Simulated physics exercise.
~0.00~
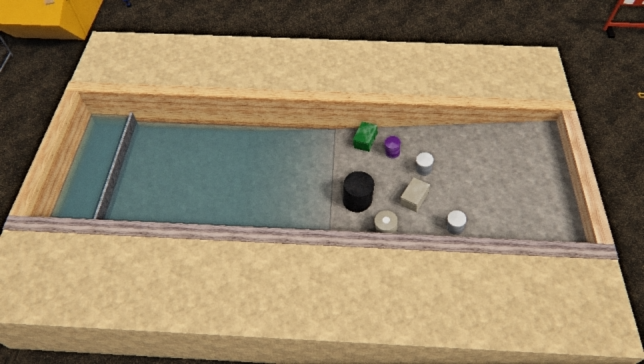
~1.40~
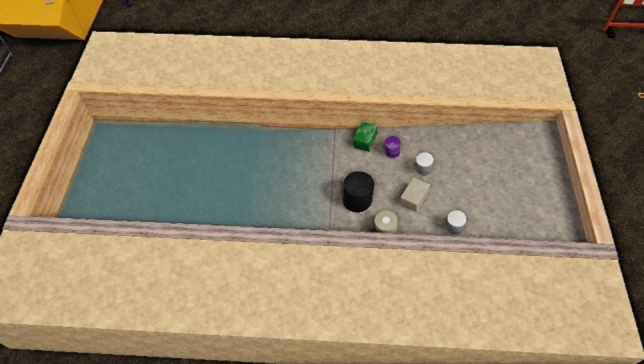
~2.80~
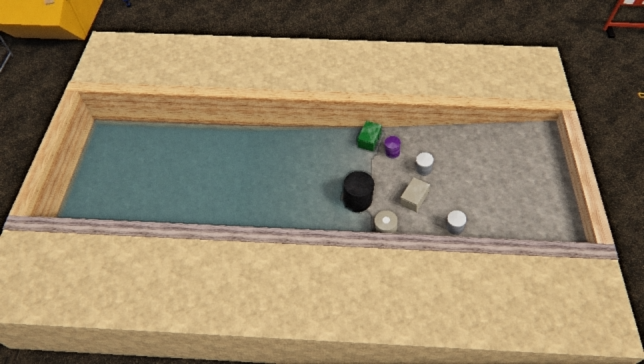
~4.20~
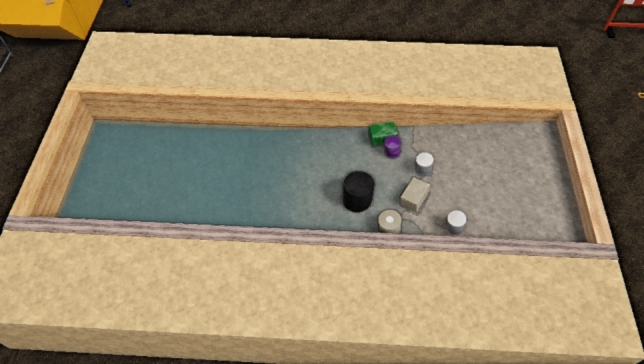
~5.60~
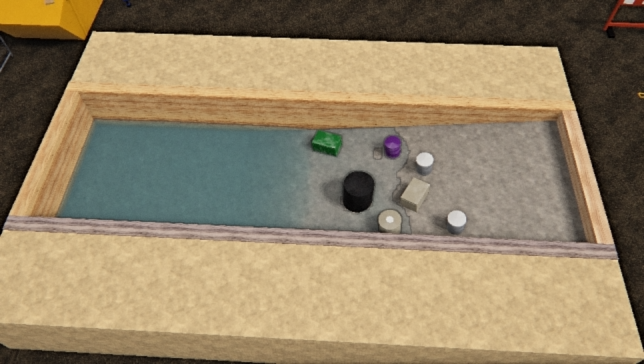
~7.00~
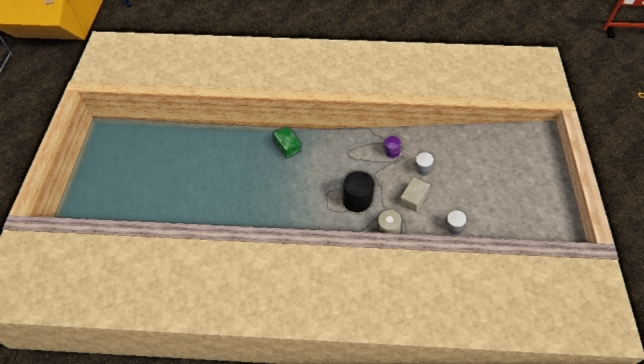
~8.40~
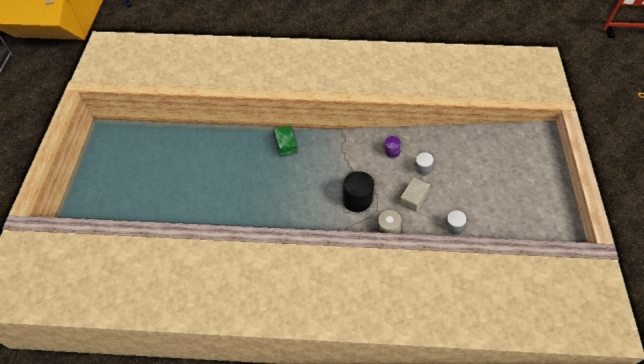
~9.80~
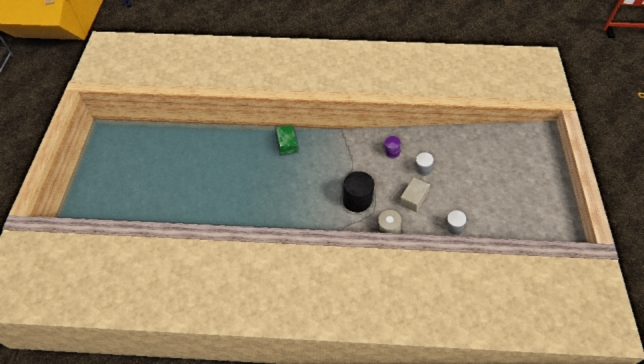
Blue-green water fills the left side of a long, wood-edged basin set between sandy banks, seen from above, while bare grey ground slopes away to the right. A green crate and a small purple pail sit near the far edge, with a black tub, a beige block and pale round containers nearby. The upright board at the far left vanishes, and the water creeps right among the objects. The green crate shifts right beside the pail, then drifts left as the water draws back. It ends afloat well left of its start, turned slightly, while the purple pail stays put.
